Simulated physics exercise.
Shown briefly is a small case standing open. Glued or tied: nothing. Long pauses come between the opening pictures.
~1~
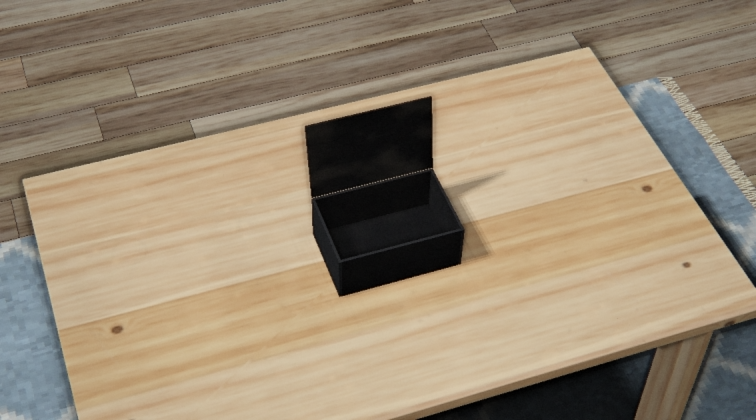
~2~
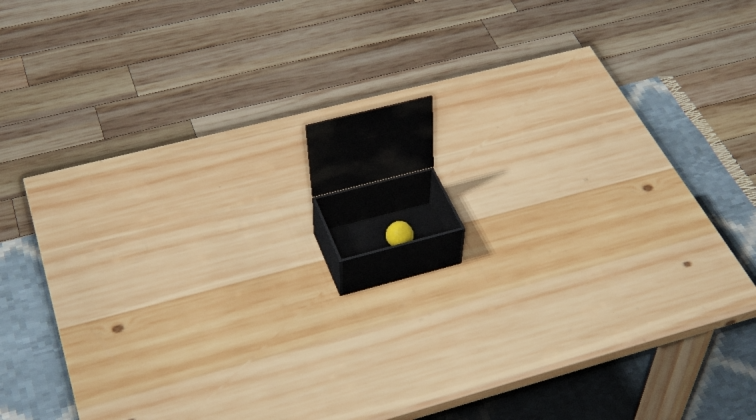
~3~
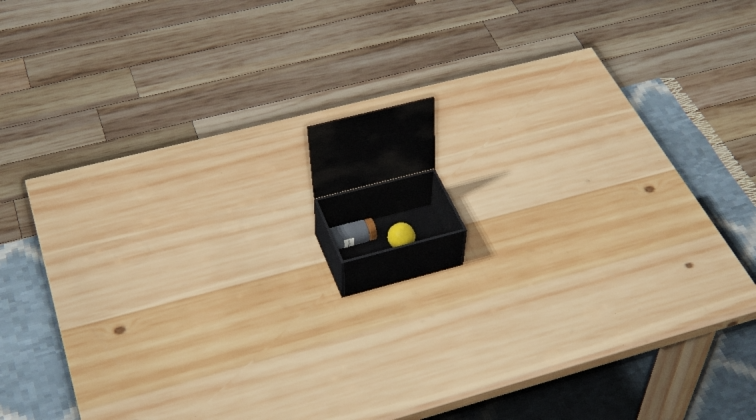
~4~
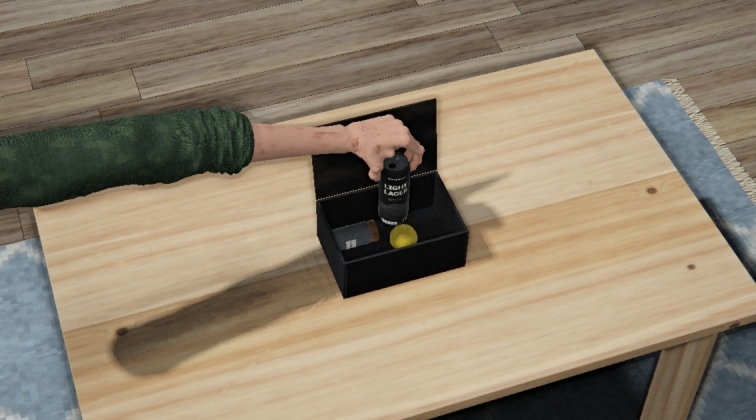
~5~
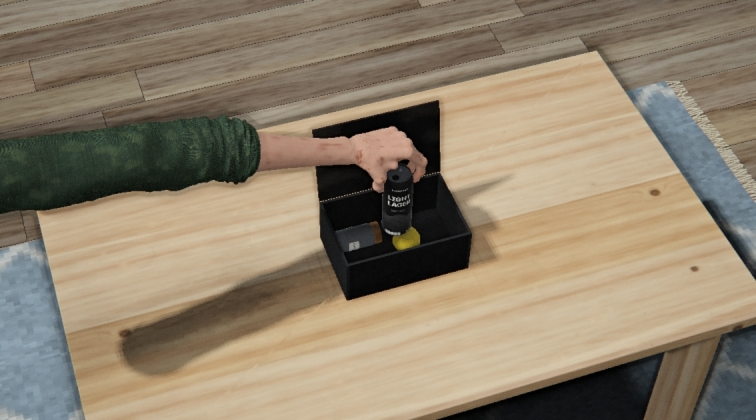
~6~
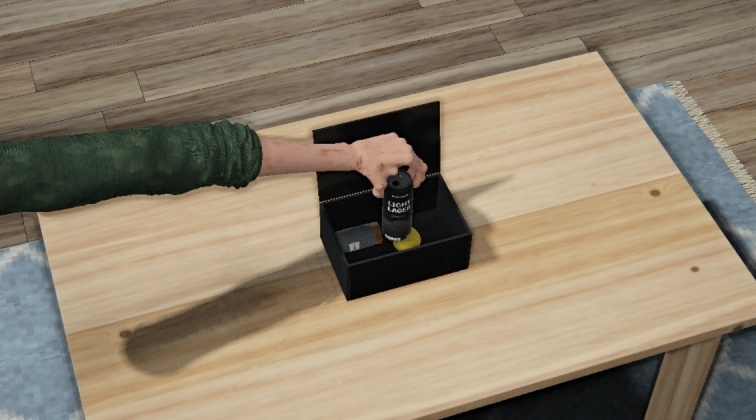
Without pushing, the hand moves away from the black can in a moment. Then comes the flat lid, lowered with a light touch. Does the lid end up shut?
Yes.
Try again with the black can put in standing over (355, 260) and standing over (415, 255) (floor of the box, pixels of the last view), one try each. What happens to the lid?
First time it won't go down, and next time it won't go down.
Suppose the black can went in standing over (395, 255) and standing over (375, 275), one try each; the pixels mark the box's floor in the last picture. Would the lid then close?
First, it comes fully down; second, it gets propped open.
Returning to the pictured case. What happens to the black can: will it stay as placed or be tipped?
The black can ends up tilted.
Then, 0.40 s later than the last frame, black can on its side near (375, 231); yellow lemon moved about its own width.
Then, 1.10 s later than the last frame, lid starting down; black can on its side near (386, 264); yellow lemon moved about its own width.
Then, 1.60 s later than the last frame, lid 58° above the rim; black can on its side near (386, 264); yellow lemon moved about its own width.
Then, 2.10 s later than the last frame, lid 12° above the rim; black can on its side near (386, 264); yellow lemon moved about its own width.
When it is over, lid shut; lying over in the box, black can; moved from the start, yellow lemon; grey shaker as before. End places, in pixels of the last picture, black can near (386, 264).
